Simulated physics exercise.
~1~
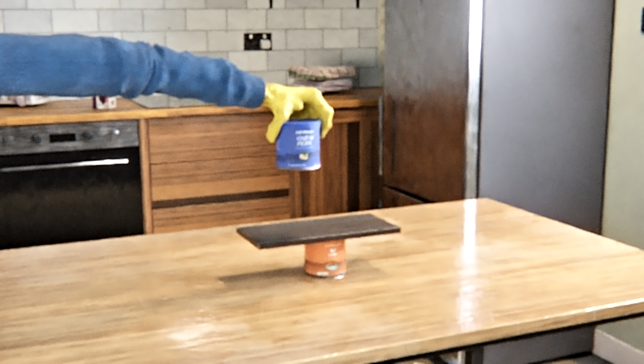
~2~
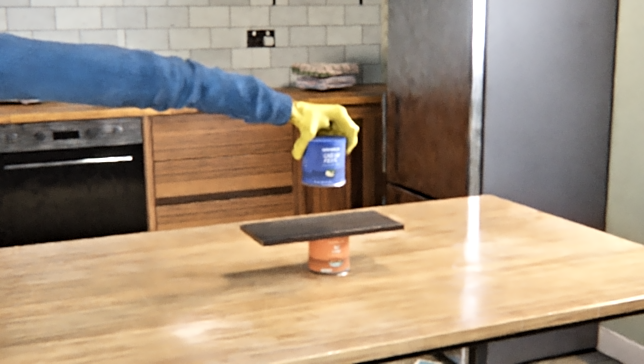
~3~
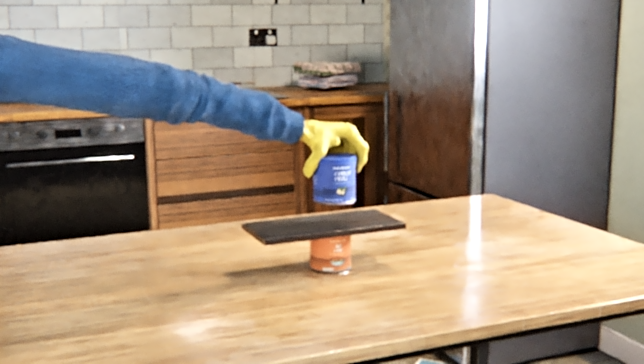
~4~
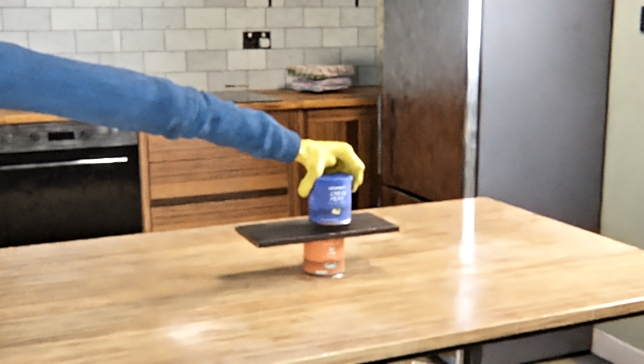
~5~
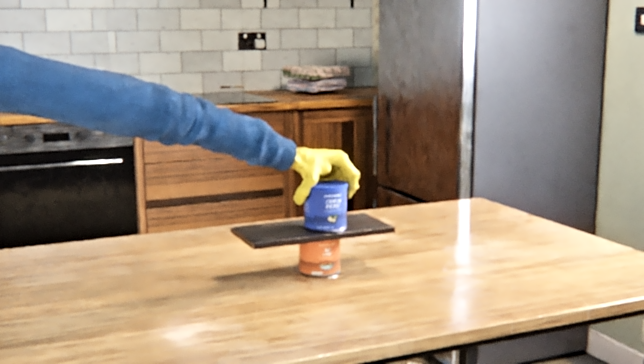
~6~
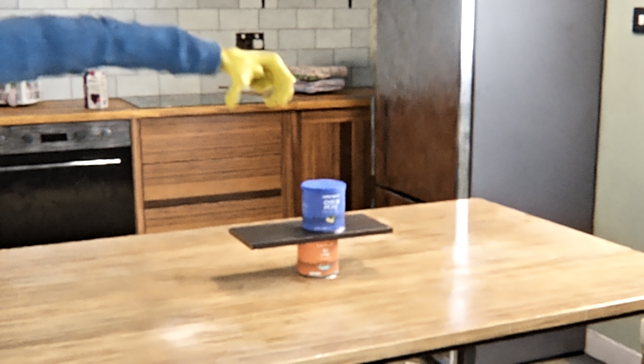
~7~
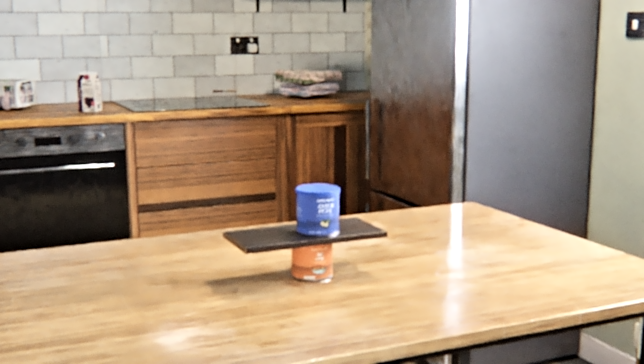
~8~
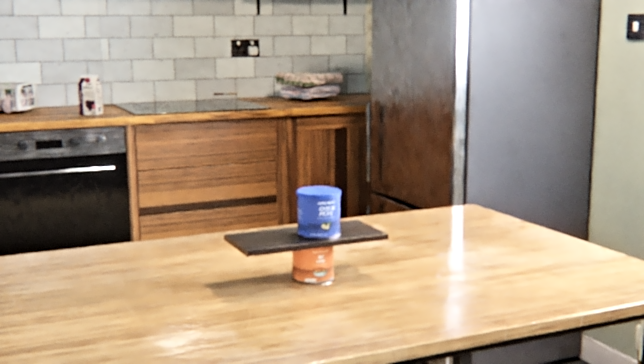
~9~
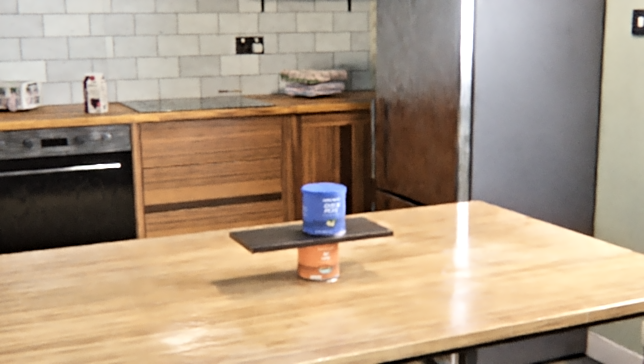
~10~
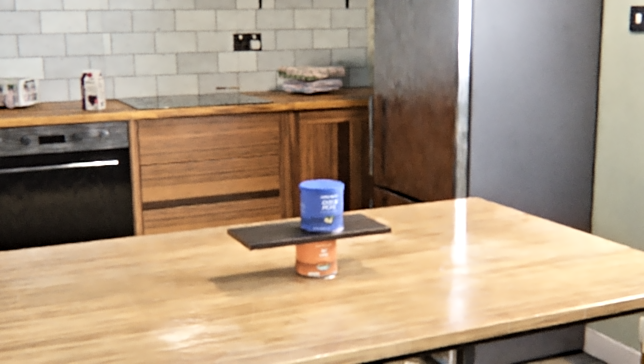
The clip shows a yellow-gloved hand lowering a blue tin onto a black board balanced on an orange tin on a wooden kitchen table. The hand lets go and withdraws to the left, and the stack stays balanced with all three objects in place.
